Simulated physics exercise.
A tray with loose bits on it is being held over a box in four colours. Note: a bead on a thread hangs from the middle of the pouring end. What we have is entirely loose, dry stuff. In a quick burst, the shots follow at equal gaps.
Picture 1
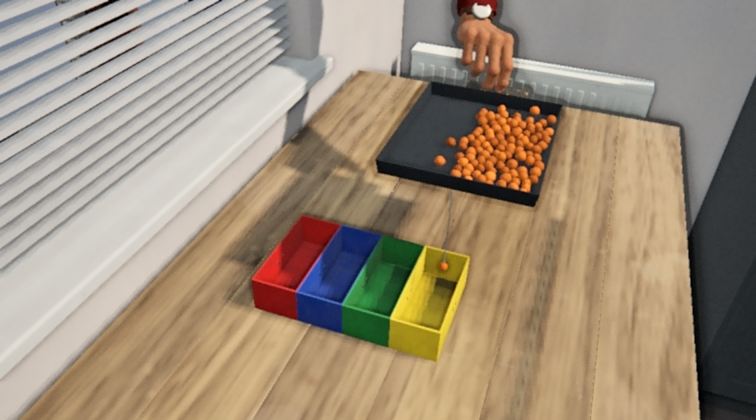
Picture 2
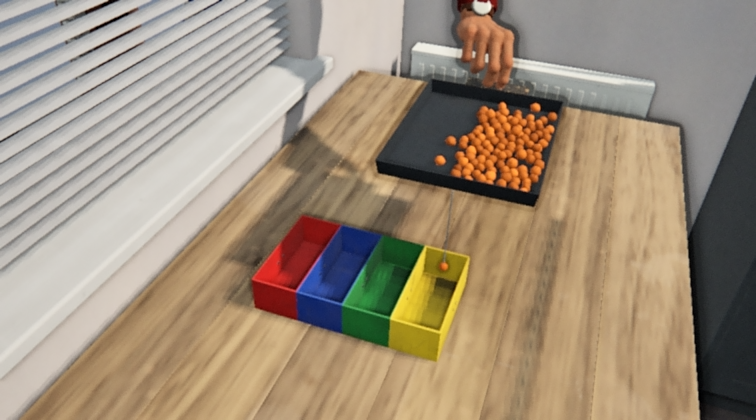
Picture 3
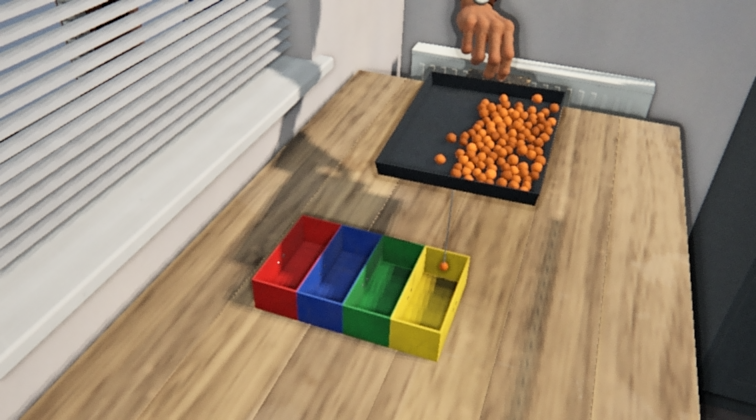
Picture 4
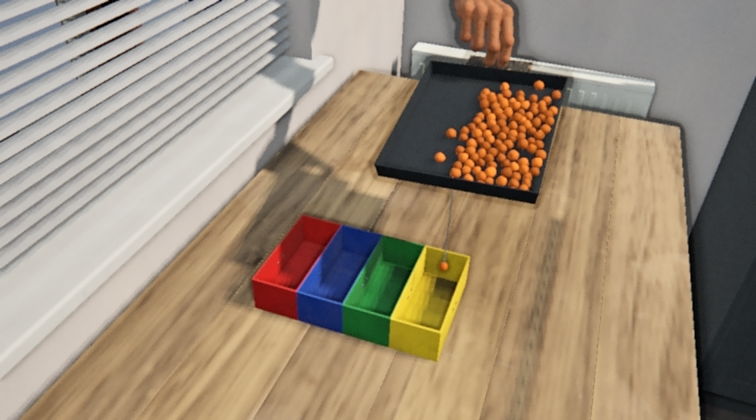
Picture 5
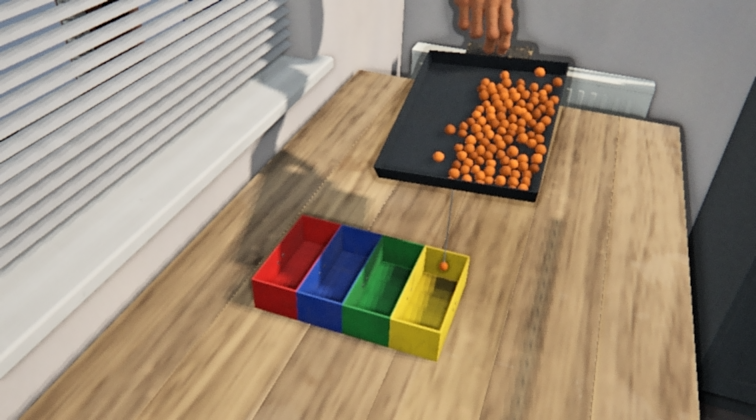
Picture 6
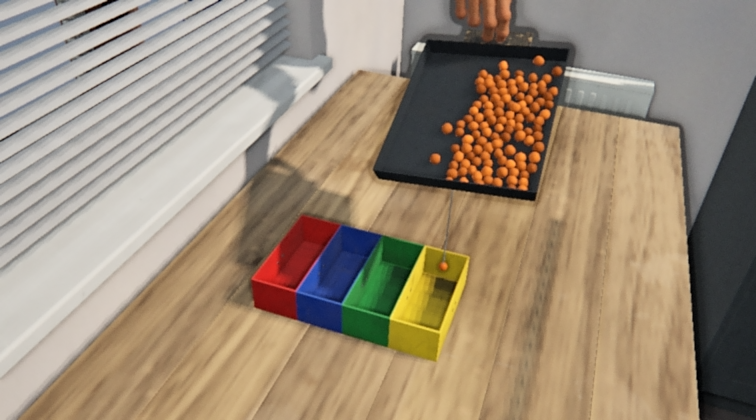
A hand raises the far end of a dark tray of orange pieces behind four coloured cells.
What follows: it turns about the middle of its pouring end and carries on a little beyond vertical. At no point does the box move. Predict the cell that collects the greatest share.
The green cell collects the greatest share.
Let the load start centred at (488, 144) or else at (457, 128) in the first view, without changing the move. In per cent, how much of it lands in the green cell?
It would be roughly 40 per cent for the first and roughly 50 per cent for the second.
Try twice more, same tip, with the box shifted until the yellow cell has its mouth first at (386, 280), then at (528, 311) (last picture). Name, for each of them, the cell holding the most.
Try 1 - the cell in yellow. Try 2 - the cell in red.
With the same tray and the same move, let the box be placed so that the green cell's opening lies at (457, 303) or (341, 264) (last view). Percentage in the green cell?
First some 10, then 10 per cent.
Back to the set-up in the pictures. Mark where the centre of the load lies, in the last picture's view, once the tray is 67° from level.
In the last view the centre sits at roughly (445, 155).
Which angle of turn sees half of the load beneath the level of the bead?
It's turned some 115 degrees by then.
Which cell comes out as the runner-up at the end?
Yellow.
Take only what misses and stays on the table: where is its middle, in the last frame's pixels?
Roughly at pixel (393, 386).
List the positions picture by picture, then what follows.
The first picture shows corners of the pouring end near (379, 159) and (537, 193), level; middle of the load near (500, 149), coated peanuts; bead on its thread near (443, 267); red cell near (275, 297); blue cell near (320, 310); green cell near (366, 323); yellow cell near (414, 337).
The second picture shows corners of the pouring end near (379, 159) and (537, 193), level; middle of the load near (501, 148).
The third picture shows corners of the pouring end near (378, 161) and (537, 192), tipped barely, lowest at the left corner; middle of the load near (501, 143).
The fourth picture shows corners of the pouring end near (378, 163) and (536, 191), tipped a little, lowest at the left corner; middle of the load near (502, 137).
The fifth picture shows corners of the pouring end near (377, 165) and (536, 190), tipped clearly, lowest at the left corner; middle of the load near (501, 131).
The sixth picture shows corners of the pouring end near (376, 168) and (535, 190), tipped clearly, lowest at the left corner; middle of the load near (499, 128), near half on the move; red cell near (275, 297); blue cell near (319, 310); green cell near (366, 323); yellow cell near (414, 337).
Shortly afterwards, tray tipped steeply; all but a few on the tray; only a few falling or outside the box.
Next, tray tipped past a quarter turn; near two thirds on the tray; only a few in the yellow cell; only a few in the green cell; only a few in the blue cell; near a quarter falling or outside the box.
Some moments later, tray tipped past a quarter turn; near half in the green cell; near a quarter in the yellow cell; a little in the blue cell; only a few in the red cell; near a quarter falling or outside the box.
In the end, tray tipped past a quarter turn; near half in the green cell; near a quarter in the yellow cell; a little in the blue cell; only a few in the red cell; near a quarter outside the box.
